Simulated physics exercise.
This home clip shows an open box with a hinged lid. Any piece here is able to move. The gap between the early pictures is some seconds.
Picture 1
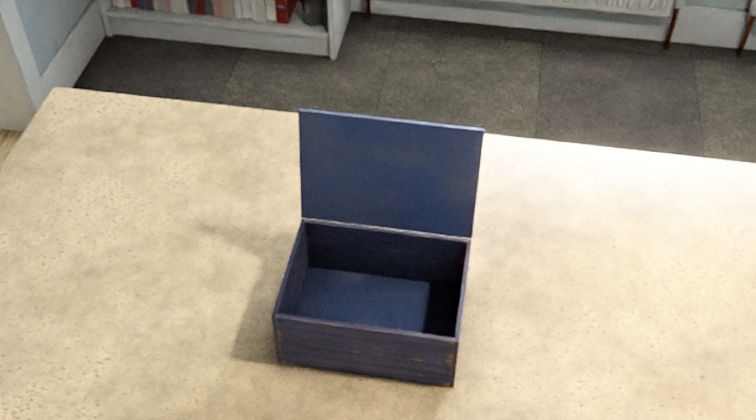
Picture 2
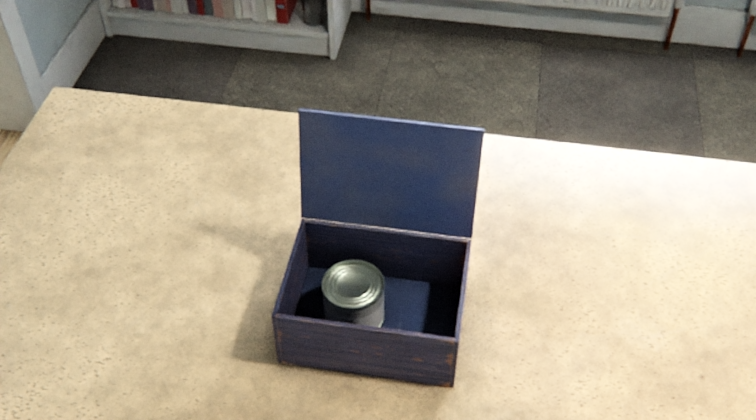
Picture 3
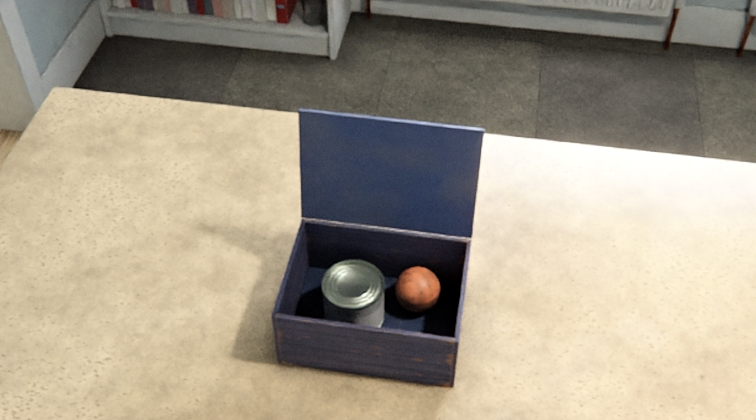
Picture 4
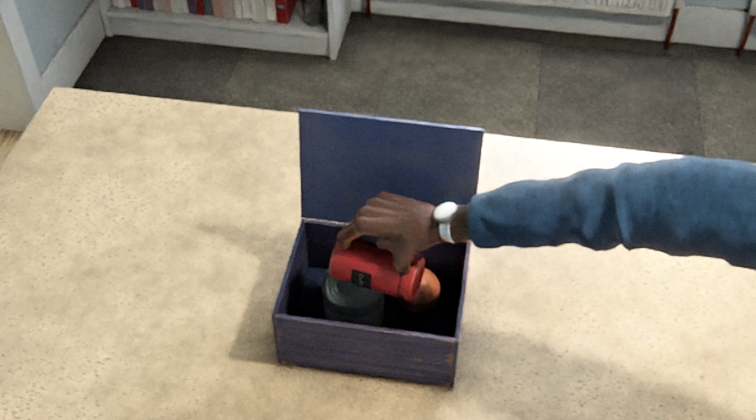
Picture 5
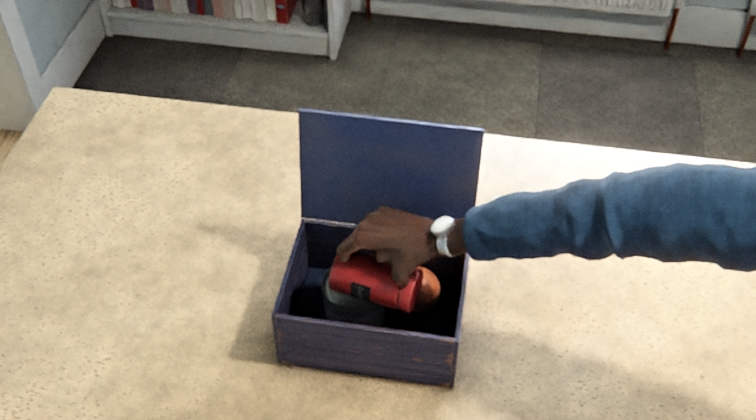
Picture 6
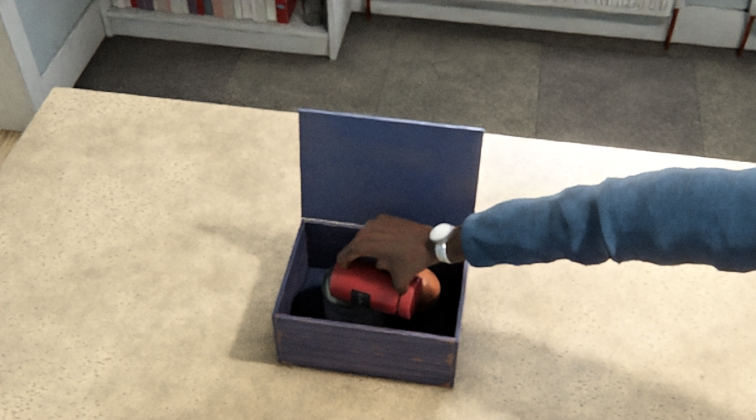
On a pale tabletop, an open blue box was empty at first, then held a metal can and next an orange ball, before a hand lowered a red jar in on top, still gripping it.
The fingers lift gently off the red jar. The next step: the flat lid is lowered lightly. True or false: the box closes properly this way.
False.
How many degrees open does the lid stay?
Angle: About 8°.
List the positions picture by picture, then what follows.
In the first picture, the last thing is not in view yet.
In the second picture, the last thing is not in view yet.
In the third picture, the last thing is not in view yet; orange ball (418, 289).
The fourth picture shows coming down; red jar (377, 267).
The fifth picture shows coming down; red jar (376, 280).
The sixth picture shows put in, still held; red jar (376, 287).
Then, 1.20 s on from there, lid starting down; red jar shifted about its own width near (413, 311).
Then, 2.00 s on from there, lid 26° above the rim; red jar shifted about its own width near (409, 316); orange ball shifted a little.
In the end, lid 9° above the rim; moved from the start, red jar; the other 2 unmoved. At the end, from the last picture's camera, red jar near (414, 313).
